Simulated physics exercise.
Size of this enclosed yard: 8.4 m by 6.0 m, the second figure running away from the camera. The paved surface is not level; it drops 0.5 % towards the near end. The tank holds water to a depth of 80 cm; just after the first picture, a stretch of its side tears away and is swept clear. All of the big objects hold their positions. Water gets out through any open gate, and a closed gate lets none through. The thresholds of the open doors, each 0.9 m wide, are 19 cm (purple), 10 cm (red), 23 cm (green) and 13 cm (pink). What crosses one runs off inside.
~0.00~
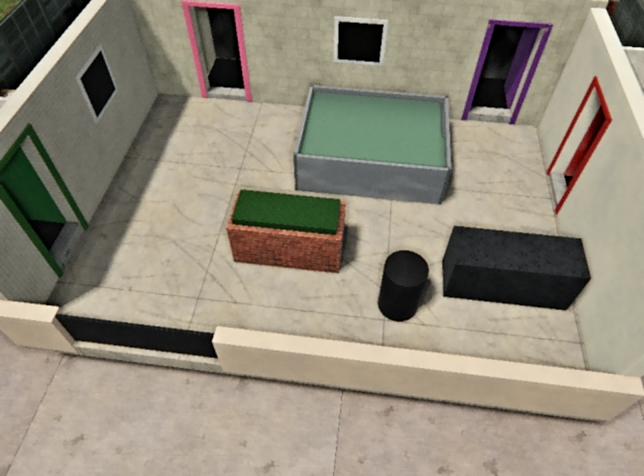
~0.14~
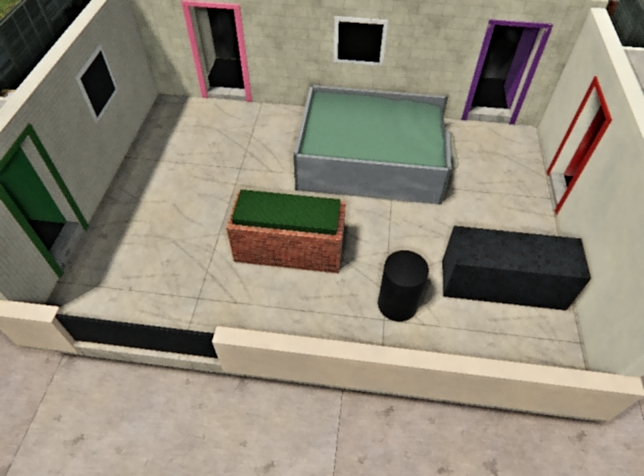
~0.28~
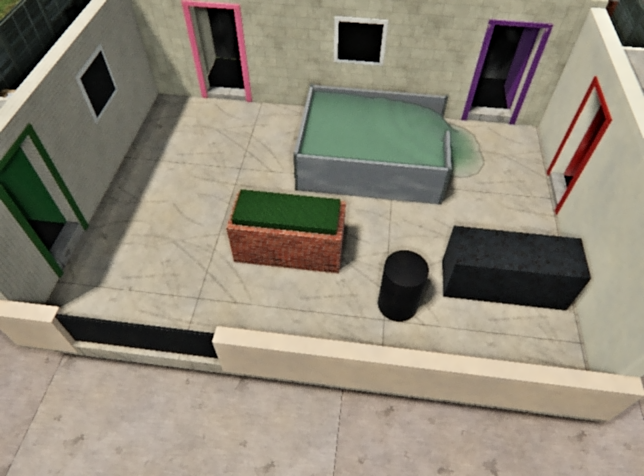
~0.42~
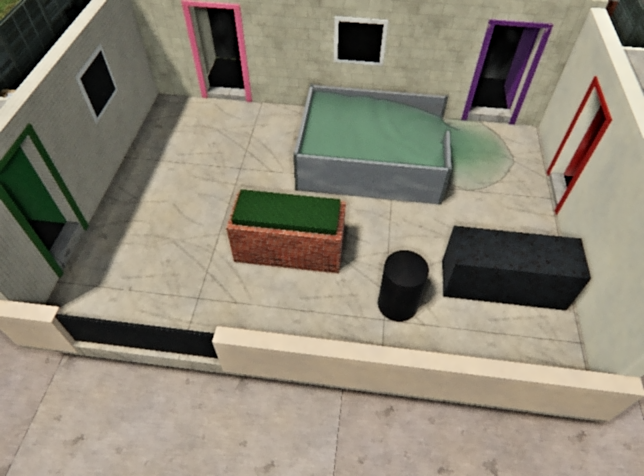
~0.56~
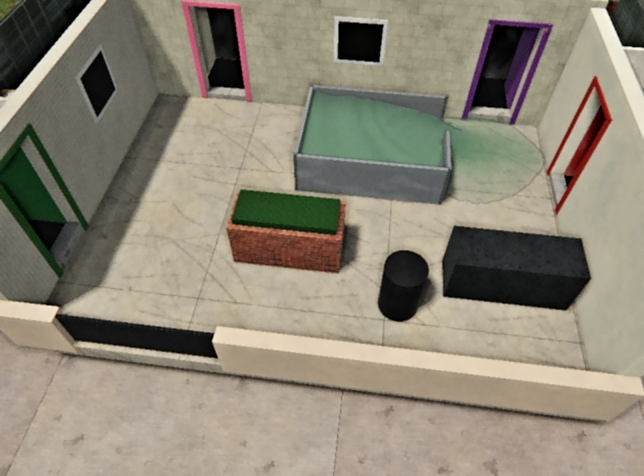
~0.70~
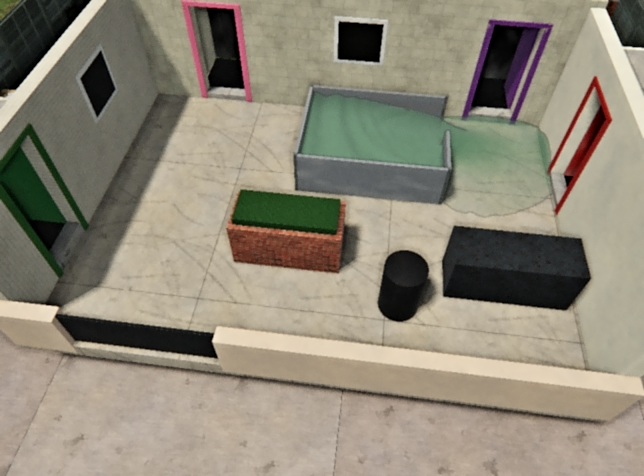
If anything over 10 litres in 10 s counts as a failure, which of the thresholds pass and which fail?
The purple door fails. The red door fails. The green door passes. The pink door passes.
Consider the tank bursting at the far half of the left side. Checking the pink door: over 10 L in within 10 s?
At the pink door the limit is exceeded.
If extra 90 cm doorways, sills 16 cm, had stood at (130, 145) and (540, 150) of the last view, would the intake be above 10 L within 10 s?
Door 1: Limit not reached; door 2: Limit broken.
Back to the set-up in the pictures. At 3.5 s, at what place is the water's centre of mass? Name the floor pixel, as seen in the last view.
Around (429, 174).
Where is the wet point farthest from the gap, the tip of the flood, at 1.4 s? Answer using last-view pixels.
Near (558, 261).
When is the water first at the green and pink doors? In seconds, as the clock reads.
Green = 6.5 s, pink = 6.0 s.
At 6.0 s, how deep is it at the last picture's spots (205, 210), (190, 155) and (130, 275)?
The depths come out at 4, 2 and 0 centimetres, in the order listed.
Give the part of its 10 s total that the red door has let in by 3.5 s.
By then it's near 60% of the total.
After 1.4 s water covers 15 % of the floor and is deepest (62 cm) near (515, 129); purple door 31 cm at the sill, 11 L in, red door 27 cm at the sill, 37 L in, green door not reached, pink door not reached.
After 2.2 s water covers 15 % of the floor and is deepest (50 cm) near (532, 131); purple door 40 cm at the sill, 75 L in, red door 29 cm at the sill, 128 L in, green door not reached, pink door not reached.
After 3.5 s water covers 30 % of the floor and is deepest (40 cm) near (538, 267); purple door 32 cm at the sill, 198 L in, red door 22 cm at the sill, 236 L in, green door not reached, pink door not reached.
After 6.0 s water covers 70 % of the floor and is deepest (28 cm) near (536, 259); purple door 24 cm at the sill, 282 L in, red door 19 cm at the sill, 347 L in, green door not reached, pink door 2 cm at the sill, 0 L in.
After 10.0 s water covers 95 % of the floor and is deepest (18 cm) near (527, 266); purple door 14 cm at the sill, 290 L in, red door 13 cm at the sill, 402 L in, green door 9 cm at the sill, 0 L in, pink door 6 cm at the sill, 0 L in.
